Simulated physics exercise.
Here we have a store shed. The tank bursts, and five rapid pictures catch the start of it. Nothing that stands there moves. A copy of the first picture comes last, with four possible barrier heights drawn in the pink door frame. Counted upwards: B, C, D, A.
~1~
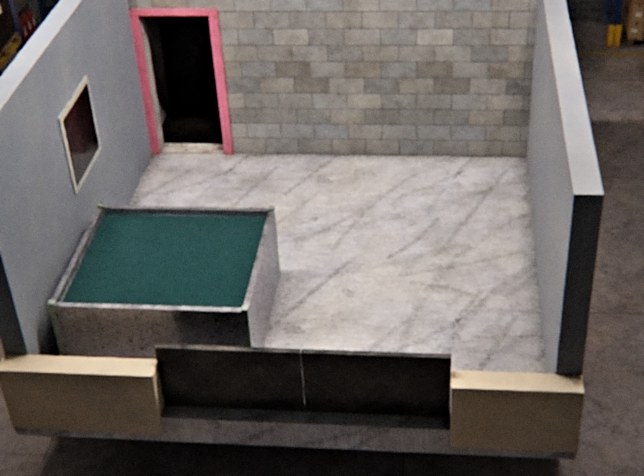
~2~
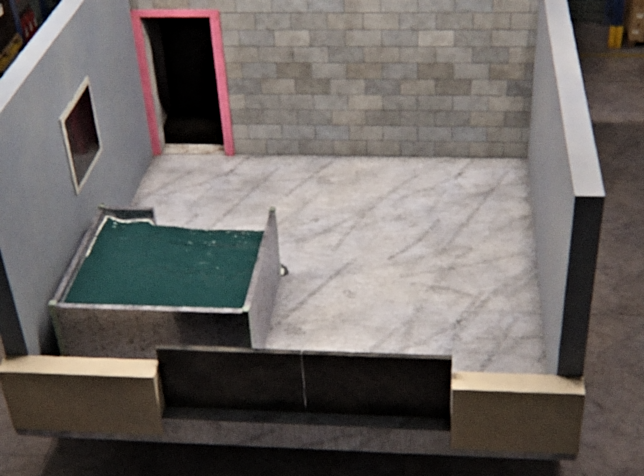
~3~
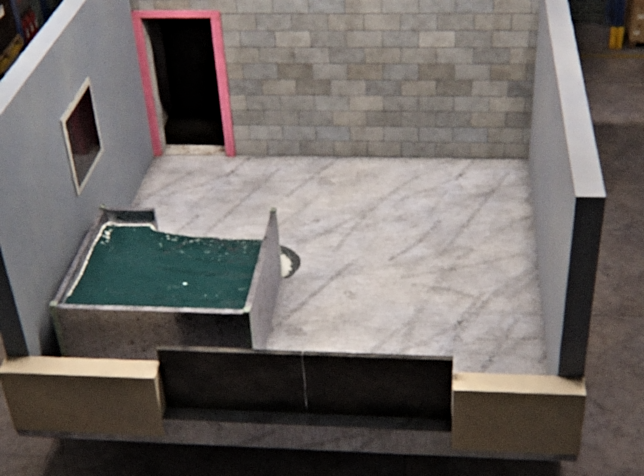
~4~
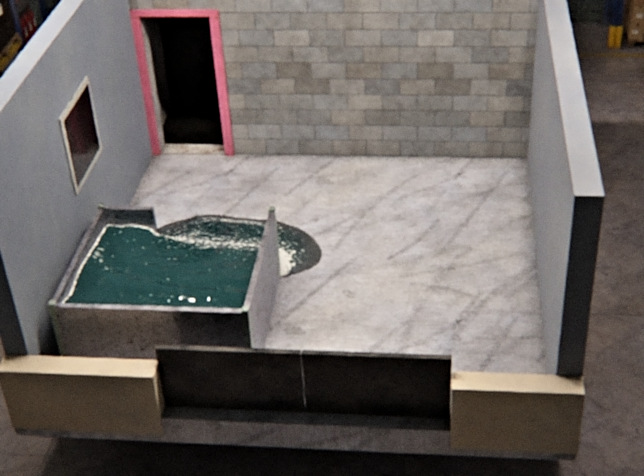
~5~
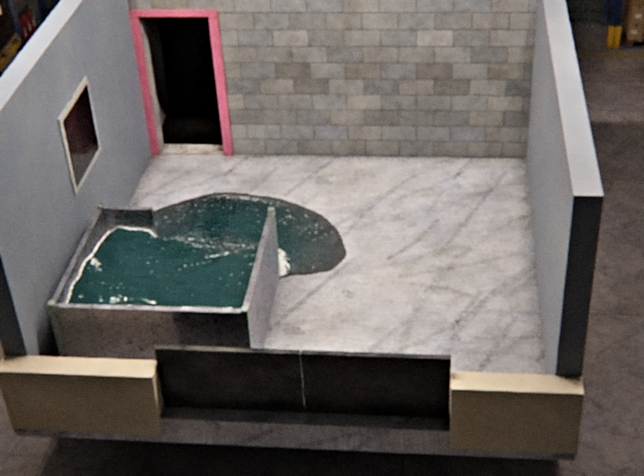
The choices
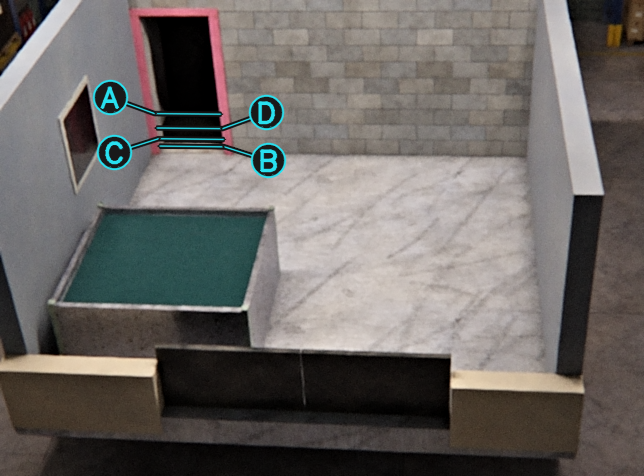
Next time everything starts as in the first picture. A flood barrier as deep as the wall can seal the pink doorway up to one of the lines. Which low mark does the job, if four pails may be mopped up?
It is D.
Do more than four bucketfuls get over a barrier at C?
Yes.
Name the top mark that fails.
That would be C.
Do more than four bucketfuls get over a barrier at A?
No, that is safe.
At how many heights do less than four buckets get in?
Two.
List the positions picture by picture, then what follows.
The first picture shows water in the tank at rest, its middle at (169, 260); foot of the pink doorway at (193, 154); shut gate at (302, 361).
In the second picture, water covers 2 % of the ground, its front hidden from here.
In the third picture, water covers 5 % of the ground, its front hidden from here.
The fourth picture shows front seen at (302, 236), 10 % of the ground wet.
The fifth picture shows front seen at (212, 196), 17 % of the ground wet.
On the marked copy, A at (187, 113); B at (192, 146); C at (191, 139); D at (189, 128); from the bottom up B, C, D, A.
With A, nothing gets over.
With B, dozens of bucketfuls pour in.
With C, about 8 bucketfuls get in.
With D, a splash gets over, under a bucket.
